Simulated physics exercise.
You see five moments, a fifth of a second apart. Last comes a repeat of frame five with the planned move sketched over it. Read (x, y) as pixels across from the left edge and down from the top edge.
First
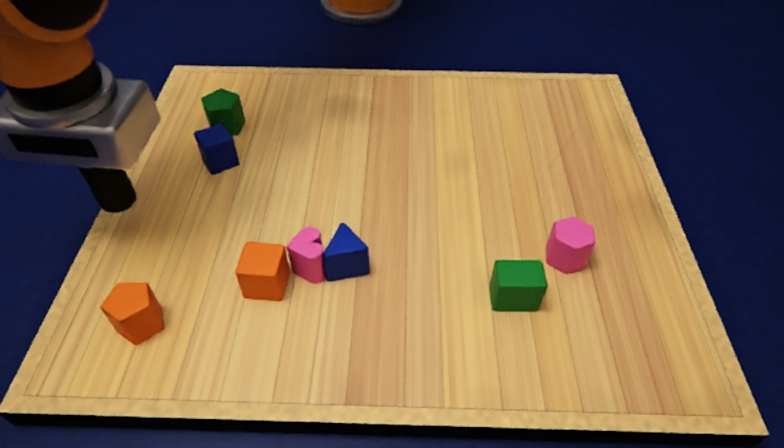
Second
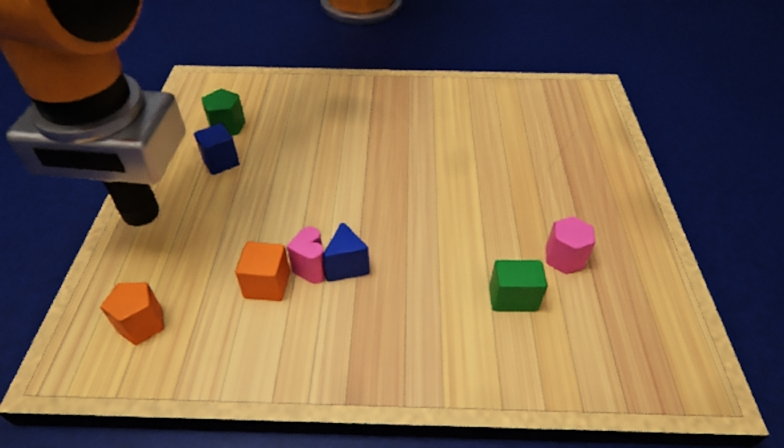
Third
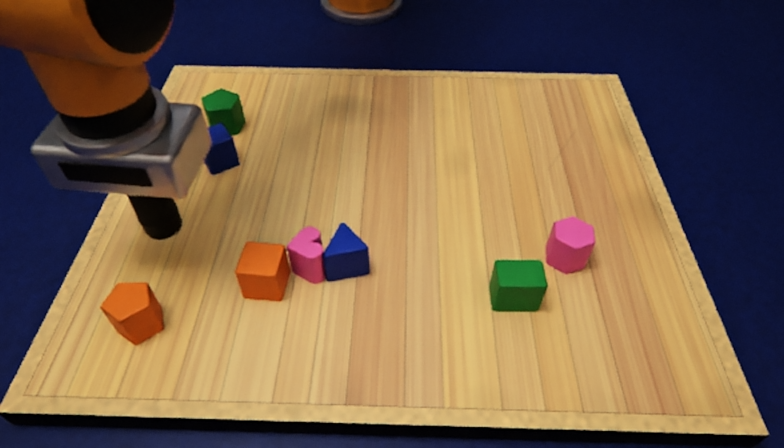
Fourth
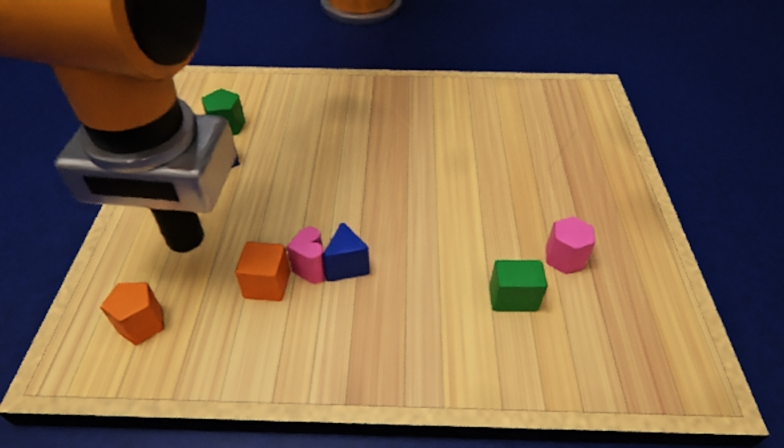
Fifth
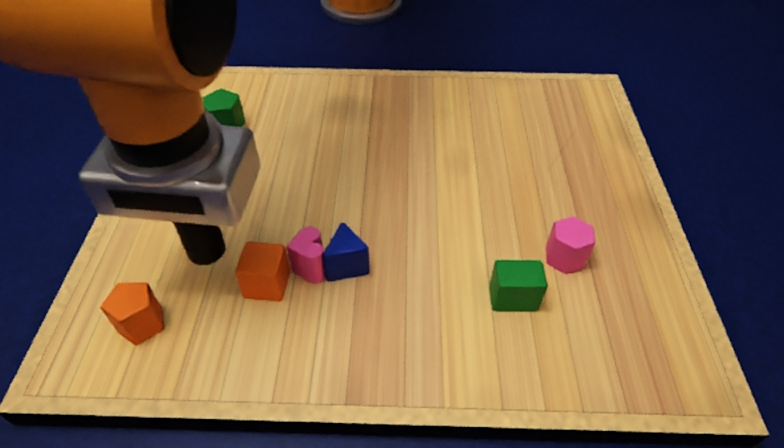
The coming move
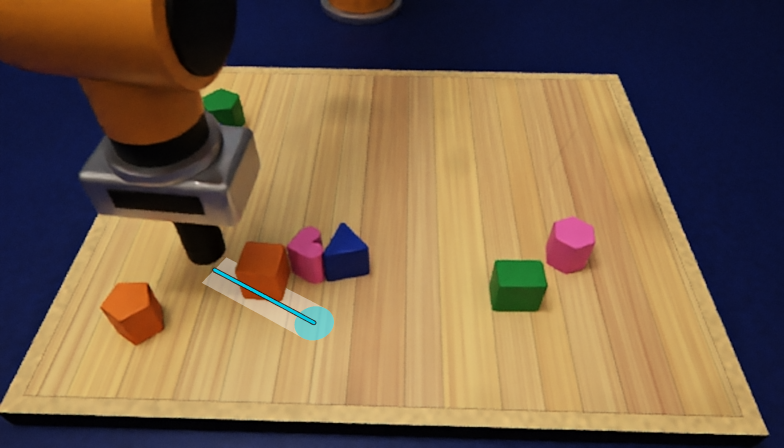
At the start, a robot arm holds a dark rod over the left side of a wooden board scattered with orange, pink, blue and green blocks. The arm moves steadily right and toward the viewer, passing in front of the blue cube, and the rod nears the orange cube while the blocks stay still.
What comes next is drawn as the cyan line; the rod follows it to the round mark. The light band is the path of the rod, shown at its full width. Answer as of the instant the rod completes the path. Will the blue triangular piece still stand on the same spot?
No
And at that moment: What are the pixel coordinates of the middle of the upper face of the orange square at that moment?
It should be at (319, 261) by then.
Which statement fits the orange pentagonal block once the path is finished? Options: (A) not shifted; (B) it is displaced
I'll go with A - not shifted.
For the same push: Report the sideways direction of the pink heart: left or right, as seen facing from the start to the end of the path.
The pink heart is shifted sideways to the left, facing along the path from start to end.
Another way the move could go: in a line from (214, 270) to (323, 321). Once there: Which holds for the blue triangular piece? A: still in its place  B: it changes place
B (it changes place)
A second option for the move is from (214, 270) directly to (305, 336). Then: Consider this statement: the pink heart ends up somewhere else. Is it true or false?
Answer: True.
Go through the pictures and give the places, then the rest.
The first picture shows rod tip (119, 202); block tops, orange pentagonal block (126, 299); orange square (260, 258); pink heart (307, 242); blue triangular piece (345, 241).
The second picture shows rod (142, 214); blocks unchanged.
The third picture shows rod (164, 227); blocks unchanged.
The fourth picture shows rod (186, 240); blocks unchanged.
The fifth picture shows rod (207, 252); orange pentagonal block (126, 299); orange square (260, 258); pink heart (307, 242); blue triangular piece (345, 241).
Path on the board, in a line from (214, 270) to (314, 323).
On the path given first. One third of the way, rod (241, 269); orange square (280, 259), turned 25° anticlockwise; pink heart (315, 239), turned 20° clockwise.
Two thirds of the way, rod (275, 287); orange square (310, 260), turned 50° anticlockwise; pink heart (330, 234); blue triangular piece (360, 239), turned 15° anticlockwise.
At the end, rod (311, 306); orange pentagonal block in place; orange square (319, 261), turned 65° anticlockwise; pink heart (333, 232); blue triangular piece (363, 238), turned 10° anticlockwise.
